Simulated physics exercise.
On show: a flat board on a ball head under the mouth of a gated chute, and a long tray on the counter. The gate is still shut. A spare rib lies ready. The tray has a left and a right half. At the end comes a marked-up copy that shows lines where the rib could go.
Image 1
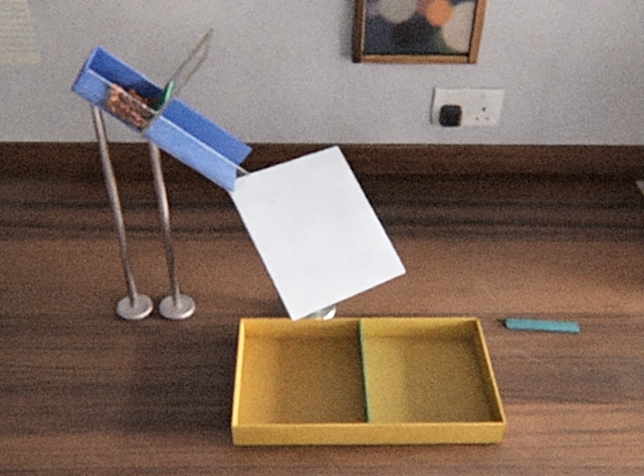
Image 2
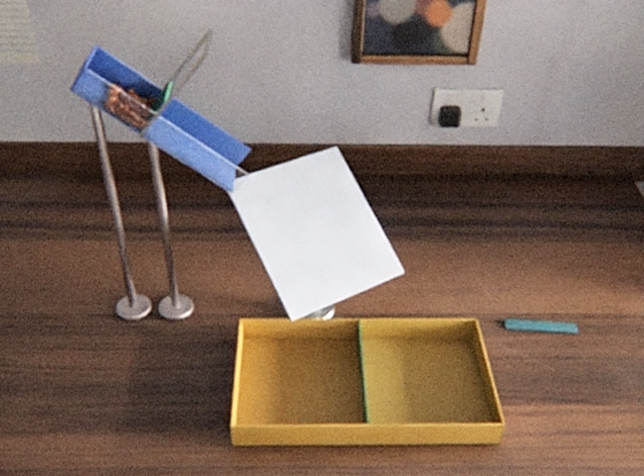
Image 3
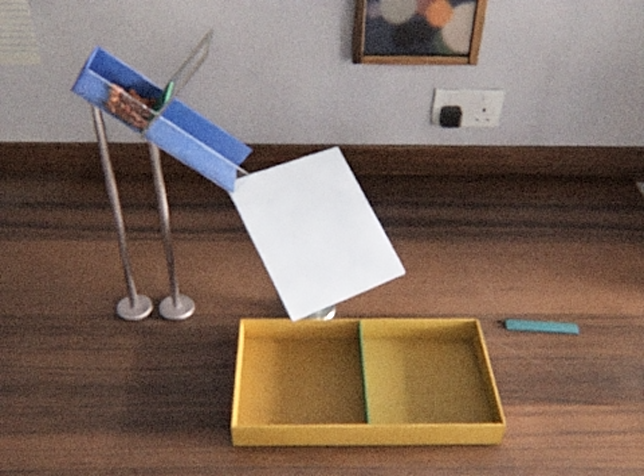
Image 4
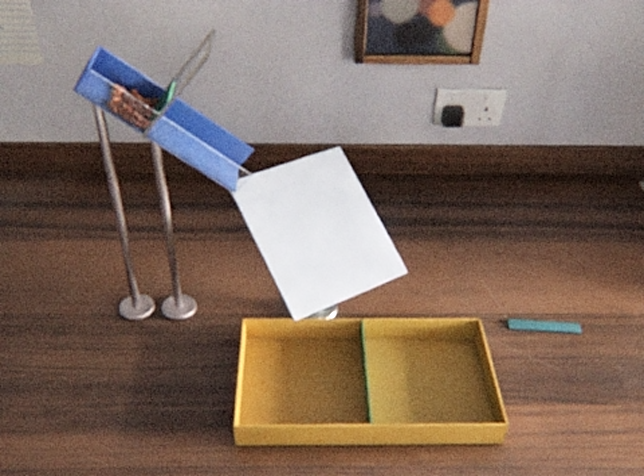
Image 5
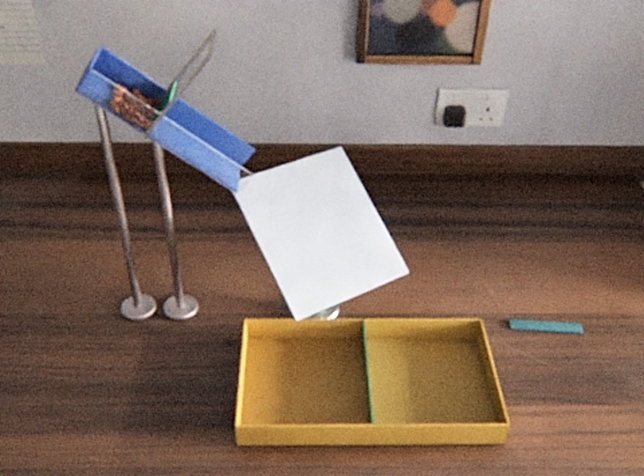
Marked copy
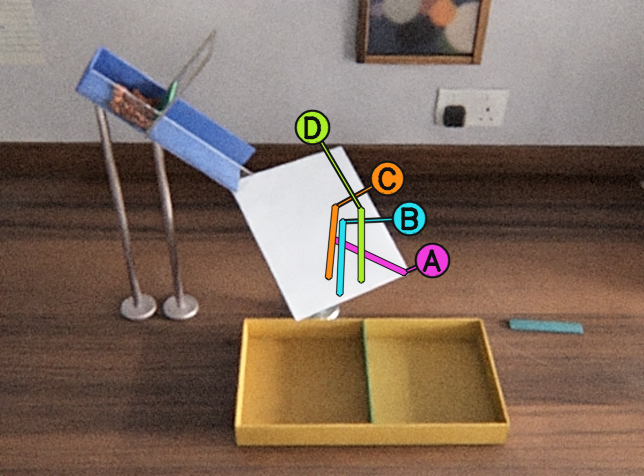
The camera drifts very slightly, while nothing in the scene itself visibly moves. Brown pellets sit behind a closed gate in a sloping blue chute on two metal legs, above a tilted white board. A divided yellow tray stands below on the wooden counter, with a teal strip to its right.
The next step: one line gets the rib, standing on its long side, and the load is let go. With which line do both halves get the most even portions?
I would pick line D.
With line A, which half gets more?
More lands on the right.
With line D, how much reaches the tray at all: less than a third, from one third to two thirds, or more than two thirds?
It is more than two thirds.
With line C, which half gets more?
The left half.
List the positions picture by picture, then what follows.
Load behind the gate at (136, 107), clay pellets; lip of the chute at (235, 180), sloping fairly steeply, in the first frame.
Middle of the board at (316, 228), tilted fairly steeply; middle of its low edge at (351, 295); of its high edge at (283, 164), in the second frame.
Front corners of the tray at (232, 426) and (505, 425); front end of its middle wall at (369, 425); gate still shut at (166, 97), in the third frame.
Middle of the load at (138, 108); lip at (237, 180), in the fourth frame.
Middle of the load at (140, 108); lip at (238, 180), in the fifth frame.
On the marked copy, line A from (335, 240) to (404, 272); line B from (342, 221) to (339, 293); line C from (335, 207) to (328, 276); line D from (361, 210) to (361, 279).
Choosing A, of what is caught, about a quarter in the left half, most in the right.
Choosing B, of what is caught, nearly all in the left half, a small part in the right.
Choosing C, of what is caught, nearly all in the left half, a small part in the right.
Choosing D, of what is caught, about half in the left half, about half in the right.
